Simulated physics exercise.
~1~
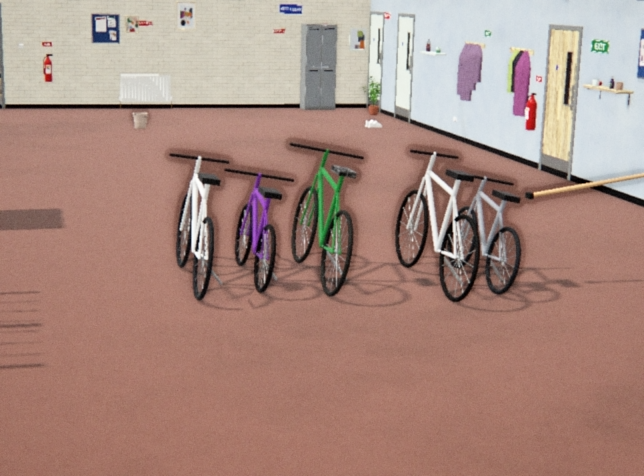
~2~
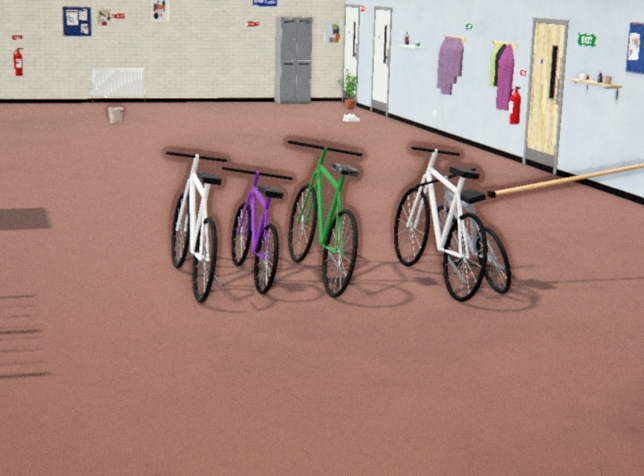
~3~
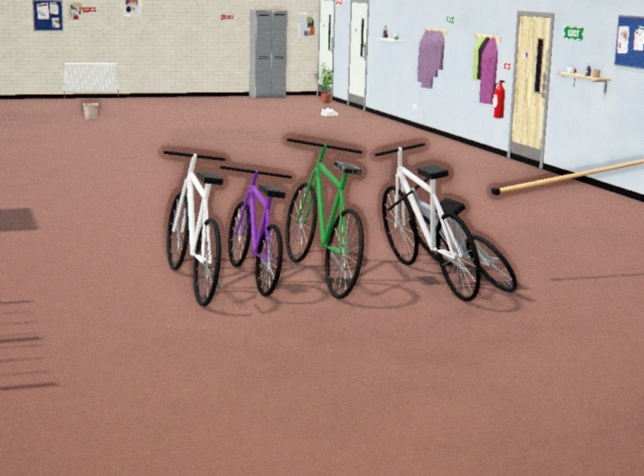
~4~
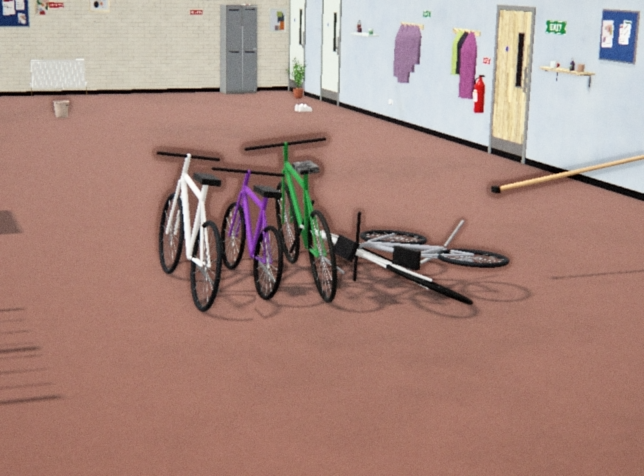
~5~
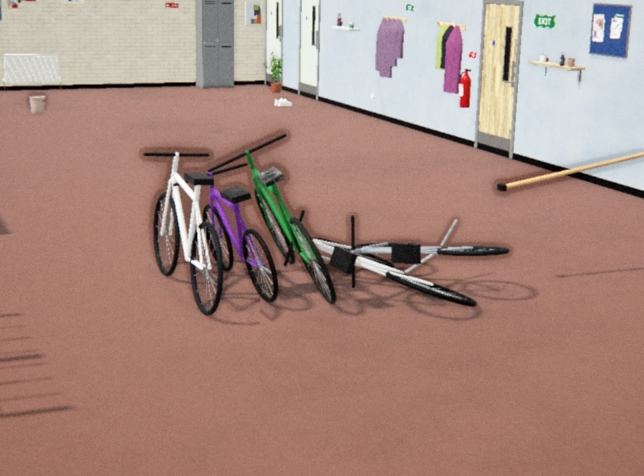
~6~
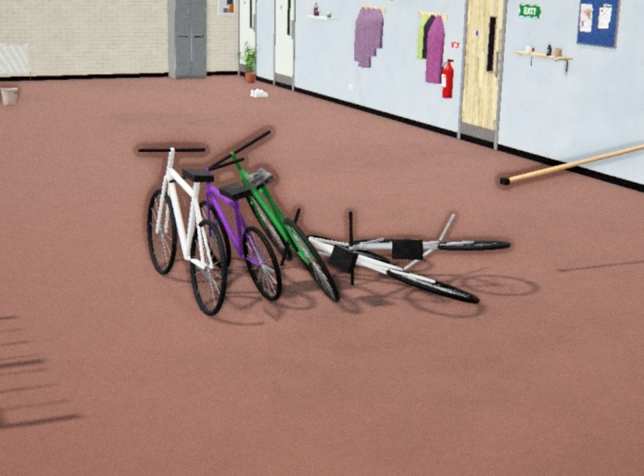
A wooden pole reaches in from the right towards a row of five bicycles standing side by side in a hall, a grey one nearest it, then white, green, purple and another white. The grey bicycle tips left, away from the pole, and leans in behind its white neighbour. That white bicycle tilts too, and both drop flat to the floor as the green one begins to lean. The green bicycle then tips further left against the purple one, which tilts as well. At the end two lie down, green and purple lean together, and the leftmost white bicycle still stands.
